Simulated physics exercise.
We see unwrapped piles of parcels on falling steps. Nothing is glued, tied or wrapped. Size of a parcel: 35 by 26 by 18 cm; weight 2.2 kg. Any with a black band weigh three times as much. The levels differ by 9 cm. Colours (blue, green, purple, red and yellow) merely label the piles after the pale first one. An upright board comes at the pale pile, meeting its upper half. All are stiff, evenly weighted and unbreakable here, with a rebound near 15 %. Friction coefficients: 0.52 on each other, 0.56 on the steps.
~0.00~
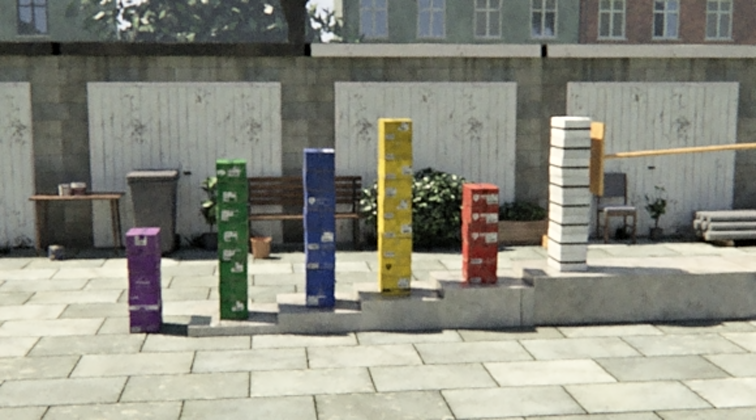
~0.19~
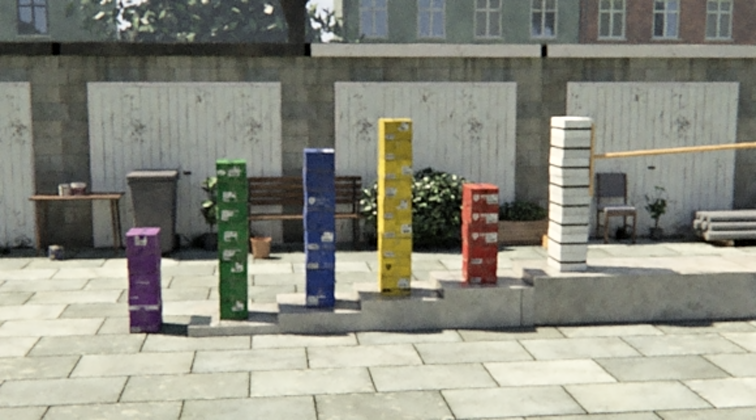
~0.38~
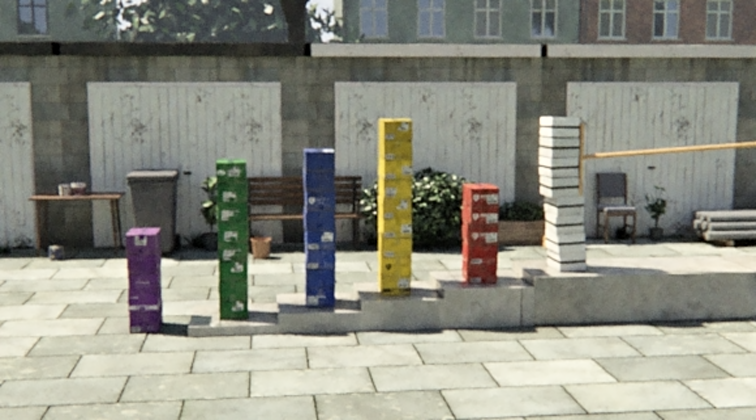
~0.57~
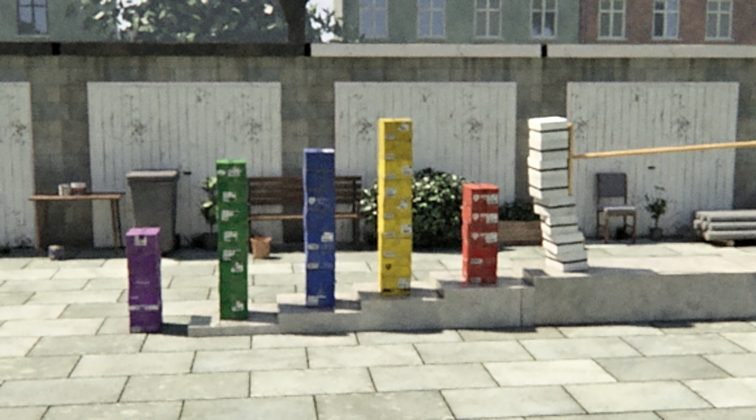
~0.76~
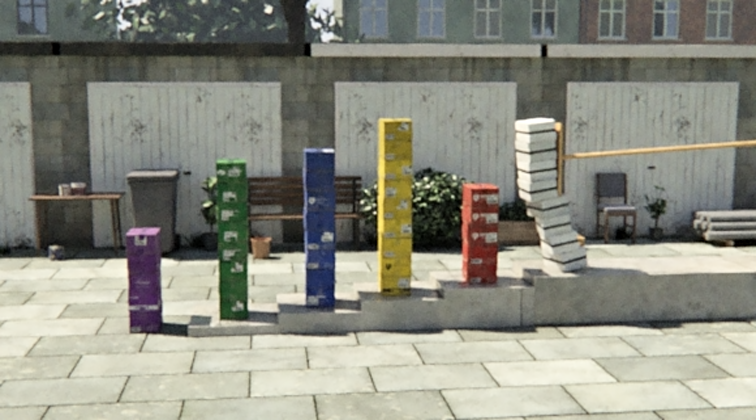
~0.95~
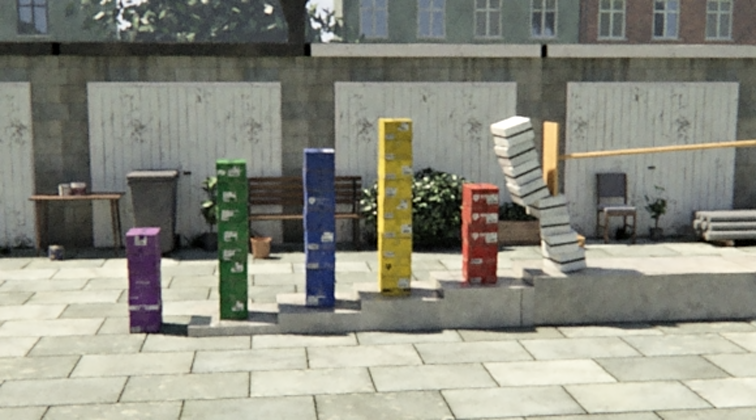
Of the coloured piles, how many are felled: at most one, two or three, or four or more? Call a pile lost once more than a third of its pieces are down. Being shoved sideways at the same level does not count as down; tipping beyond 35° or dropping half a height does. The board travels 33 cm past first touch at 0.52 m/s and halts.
The toll is four or more.
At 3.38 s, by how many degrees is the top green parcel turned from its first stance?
About 0°.
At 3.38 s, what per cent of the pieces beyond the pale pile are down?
At that moment 35 per cent.
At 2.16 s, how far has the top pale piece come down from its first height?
About 130 cm.
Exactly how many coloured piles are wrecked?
5 of them.
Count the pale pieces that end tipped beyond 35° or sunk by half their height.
4 of them.
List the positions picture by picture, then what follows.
In the first frame (each place is the centre of the face we see best), board (603, 150) 10 cm short; top red parcel (485, 198); top yellow parcel (398, 131); the others all in place.
The second frame shows board (593, 150) 5 mm short; top yellow parcel (398, 131).
The third frame shows board (582, 150) 9 cm in; top yellow parcel (398, 131); the others all in place.
The fourth frame shows board (571, 150) 19 cm in, top of the pale pile leaning 5°; top yellow parcel (398, 131); the others all in place.
The fifth frame shows board (561, 150) 29 cm in, top of the pale pile leaning 7°; top green parcel (231, 173); the others all in place.
The sixth frame shows board (557, 150) 33 cm in, stopped, top of the pale pile leaning 19°; top green parcel (231, 173); top yellow parcel (398, 131); the others all in place.
By 2.16 s, 4 of the pale pile down; none of the 35 other parcels down, 13 disturbed; top red parcel tilted 25°; top yellow parcel moved 9 cm.
By 3.38 s, 4 of the pale pile down; 13 of the 35 other parcels down; top red parcel on its side; top blue parcel tilted 21°, 7 cm lower.
By 4.16 s, 4 of the pale pile down; 33 of the 35 other parcels down; top green parcel upside down; top red parcel on its side.
When it is over (6.1 s), 4 of the pale pile down; 33 of the 35 other parcels down; top purple parcel upside down; top green parcel upside down. Wrecked, blue, green, purple, red and yellow.
